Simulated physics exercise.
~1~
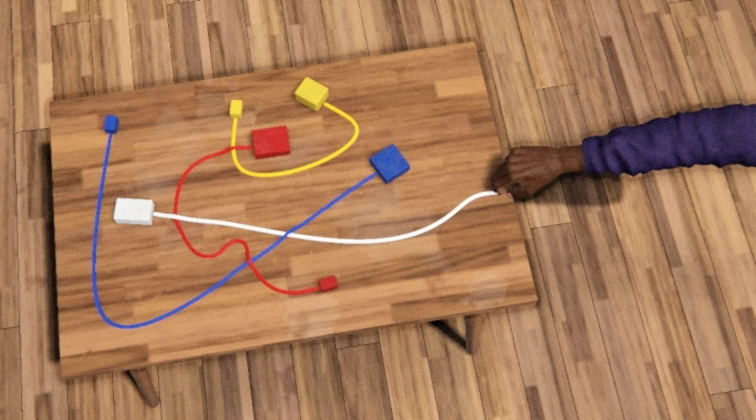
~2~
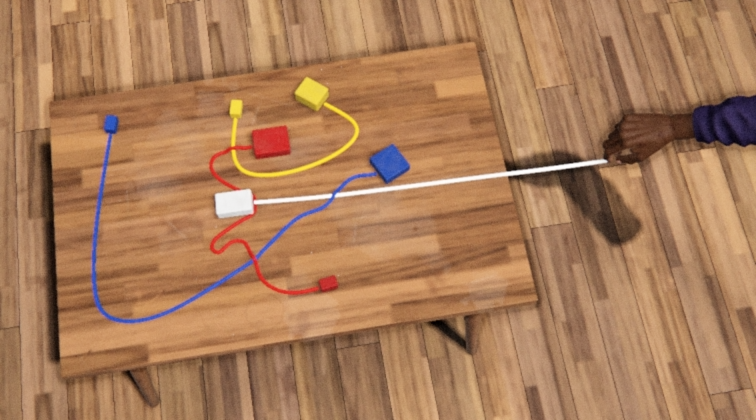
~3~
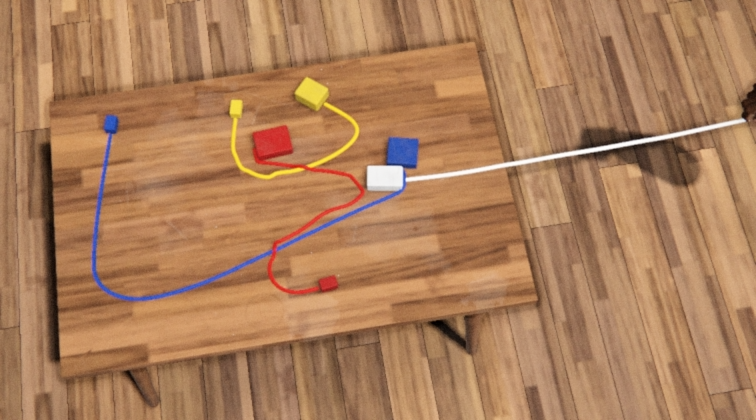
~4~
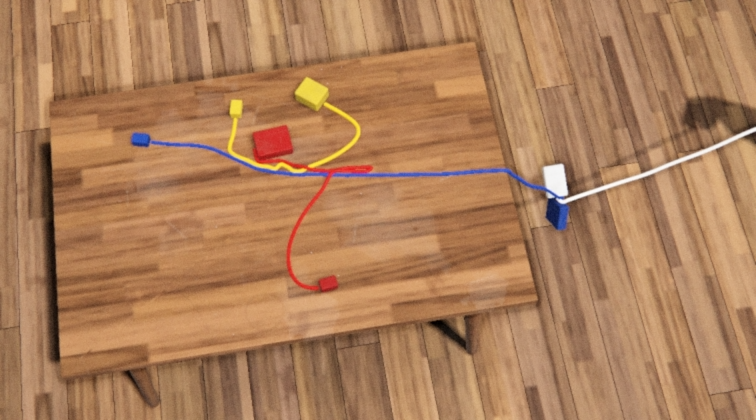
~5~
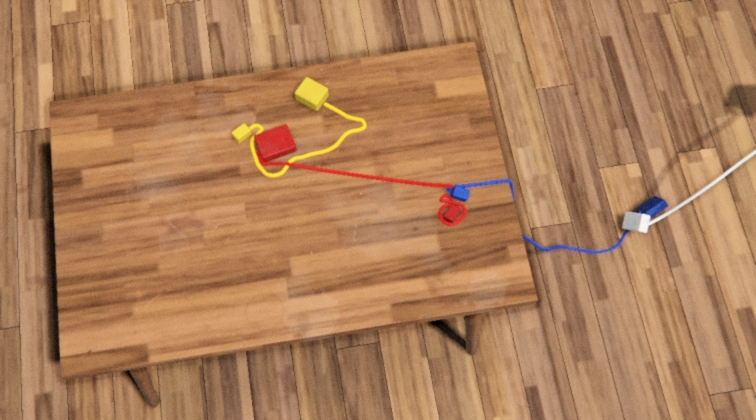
A hand pulls the white lead right, dragging the white and blue chargers off the table.
